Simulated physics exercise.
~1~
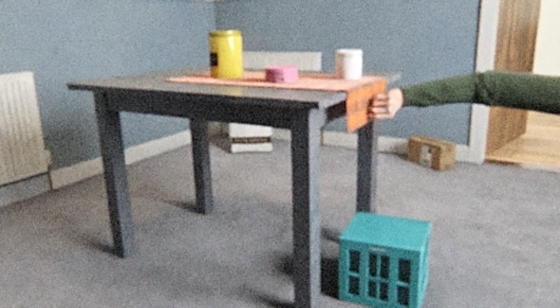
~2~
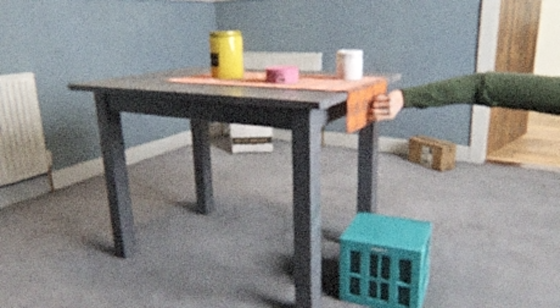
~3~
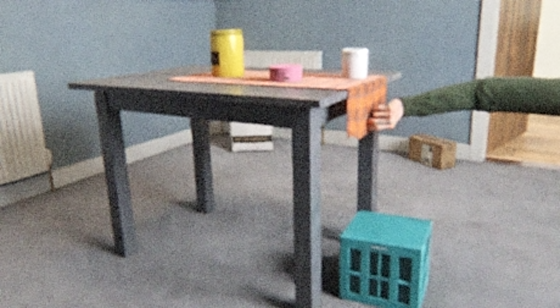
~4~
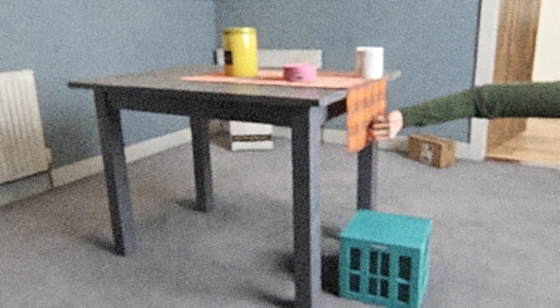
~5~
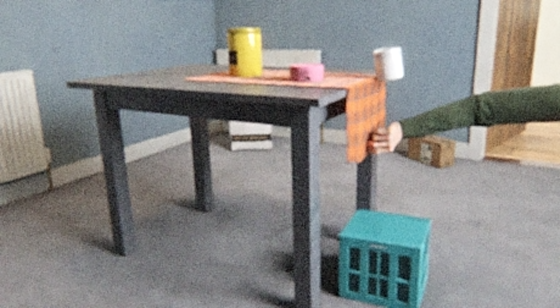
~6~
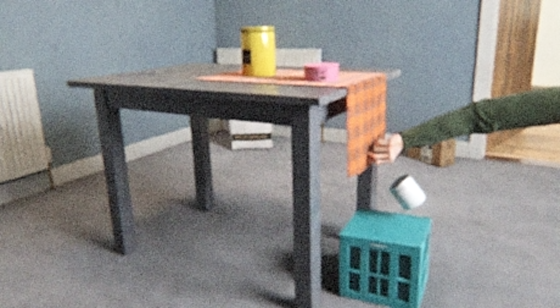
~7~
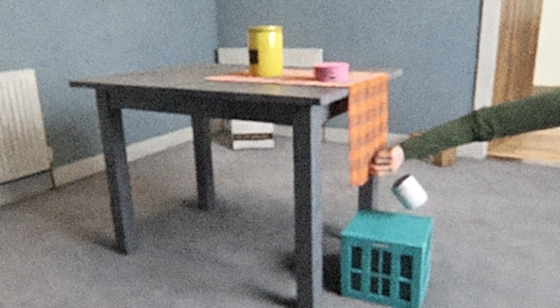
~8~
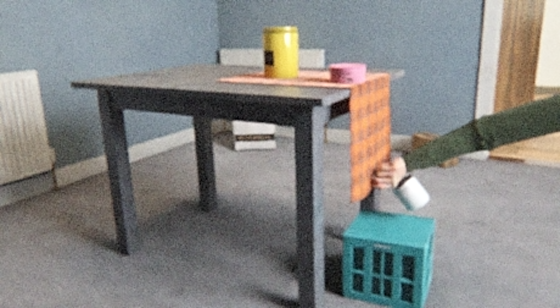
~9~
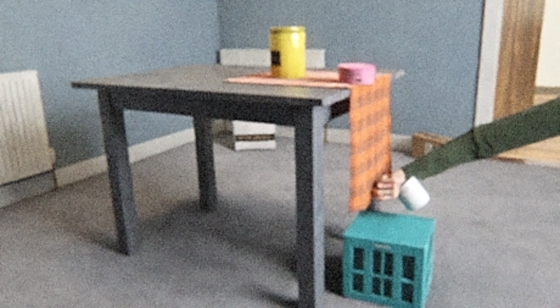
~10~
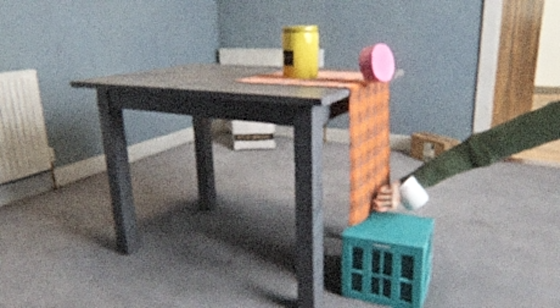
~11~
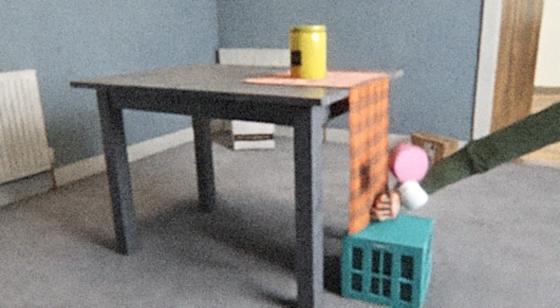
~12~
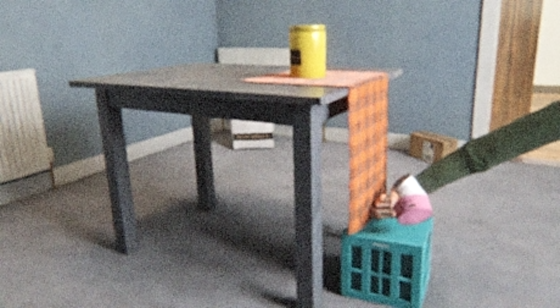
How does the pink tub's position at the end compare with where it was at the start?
At the start the pink tub sat on the cloth on top of the table, between the yellow canister and the white mug. By the end it was off the table, down by the hand just above the turquoise crate.
